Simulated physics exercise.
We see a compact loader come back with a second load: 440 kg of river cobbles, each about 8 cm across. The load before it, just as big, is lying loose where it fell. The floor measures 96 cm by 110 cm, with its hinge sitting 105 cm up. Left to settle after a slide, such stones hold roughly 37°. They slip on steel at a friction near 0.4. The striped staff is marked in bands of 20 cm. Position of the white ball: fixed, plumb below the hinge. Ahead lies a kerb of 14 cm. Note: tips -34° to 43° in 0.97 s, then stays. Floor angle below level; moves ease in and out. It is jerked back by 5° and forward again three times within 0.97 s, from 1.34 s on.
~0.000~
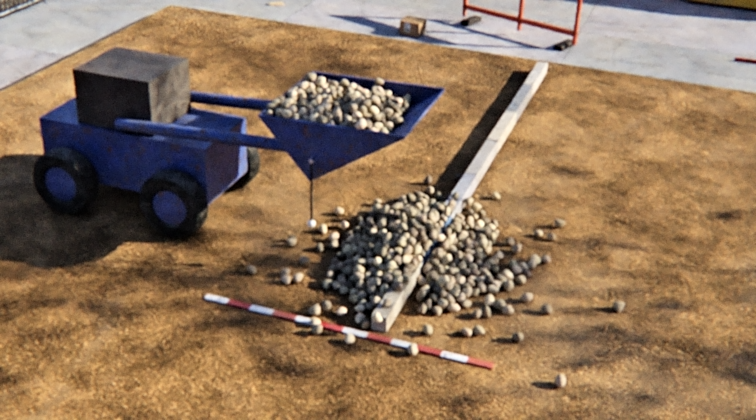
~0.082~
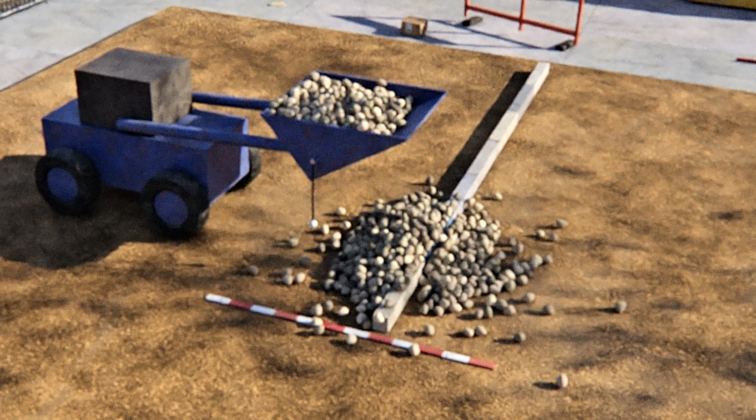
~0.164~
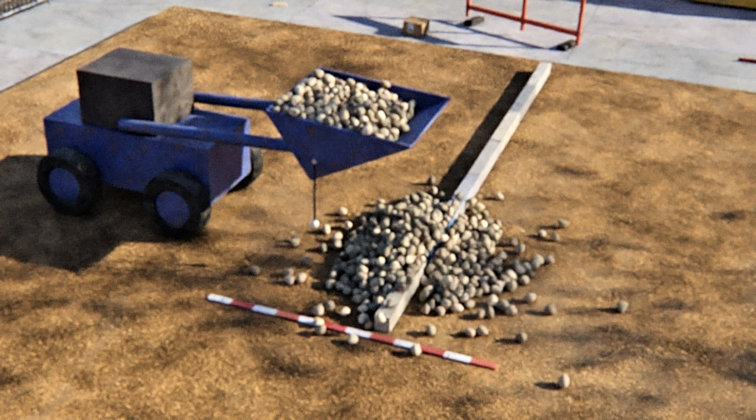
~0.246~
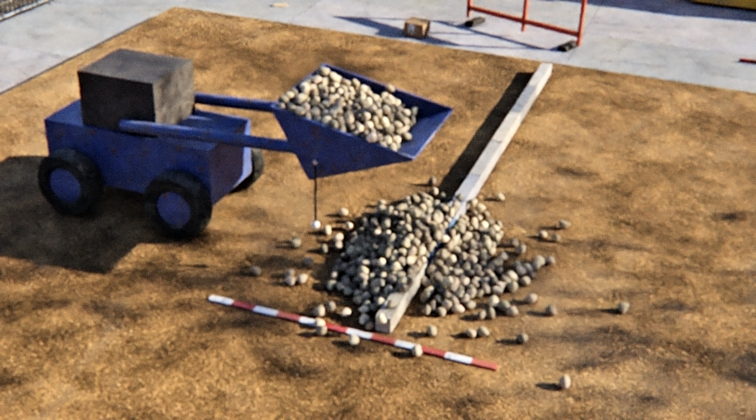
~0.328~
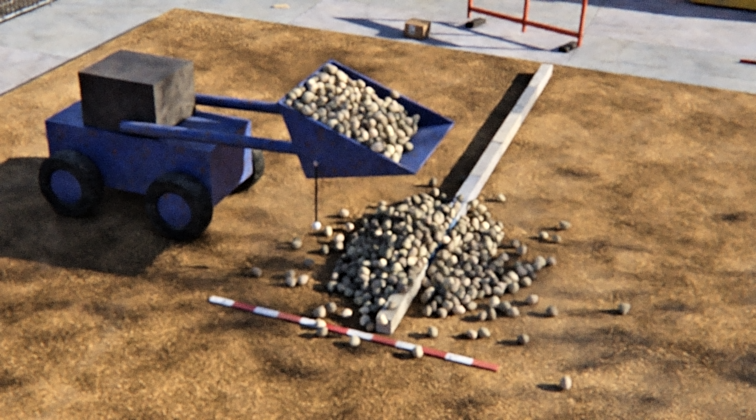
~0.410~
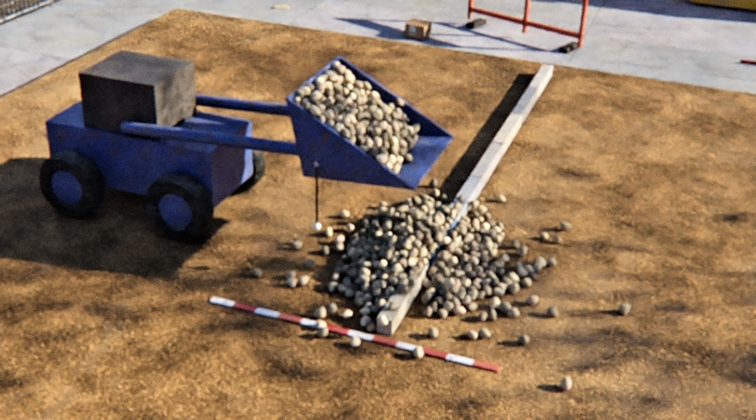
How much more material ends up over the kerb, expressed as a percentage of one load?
About 62 per cent of a load more.
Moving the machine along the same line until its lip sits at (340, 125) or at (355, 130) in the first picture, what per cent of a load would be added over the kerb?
The first position would add some 5 per cent, the second some 5.
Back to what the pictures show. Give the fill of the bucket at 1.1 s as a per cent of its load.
Close to 60 per cent of the load.
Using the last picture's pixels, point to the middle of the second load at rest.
Around (446, 249).
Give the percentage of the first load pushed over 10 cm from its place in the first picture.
Close to 20 in a hundred of them.
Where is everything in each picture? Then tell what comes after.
The first picture shows lip at (404, 137), floor tilted -34°, highest stones at (343, 89). The earlier load is highest near (410, 236), 29 cm above ground level, 70 % on this side of the kerb, 30 % over the kerb.
In the second picture, the bucket is at -32°, its lip at (407, 140); the top of the load is at (336, 91); the stones move at 0.2 m/s on average.
In the third picture, the bucket is at -28°, its lip at (410, 148); the top of the load is at (318, 83); the stones move at 0.3 m/s on average.
In the fourth picture, the bucket is at -22°, its lip at (414, 159); the top of the load is at (320, 80); the stones move at 0.4 m/s on average.
In the fifth picture, the bucket is at -13°, its lip at (415, 174); the top of the load is at (326, 76); the stones move at 0.5 m/s on average.
In the sixth picture, the bucket is at -4°, its lip at (414, 189); the top of the load is at (334, 75); the stones move at 0.6 m/s on average.
After 0.7 s the floor is at 31°; in per cent of one load, 99 in the bucket, 71 on this side of the kerb, 30 over the kerb; the foremost stones are at (559, 293).
After 1.1 s the floor is at 43°; in per cent of one load, 61 in the bucket, 103 on this side of the kerb, 36 over the kerb; the foremost stones are at (559, 293).
After 2.8 s the floor is at 43°; in per cent of one load, 0 in the bucket, 108 on this side of the kerb, 92 over the kerb; the foremost stones are at (629, 303).
After 5.3 s the floor is at 43°; in per cent of one load, 0 in the bucket, 108 on this side of the kerb, 92 over the kerb; the foremost stones are at (629, 303). Net gain over the kerb, 62.
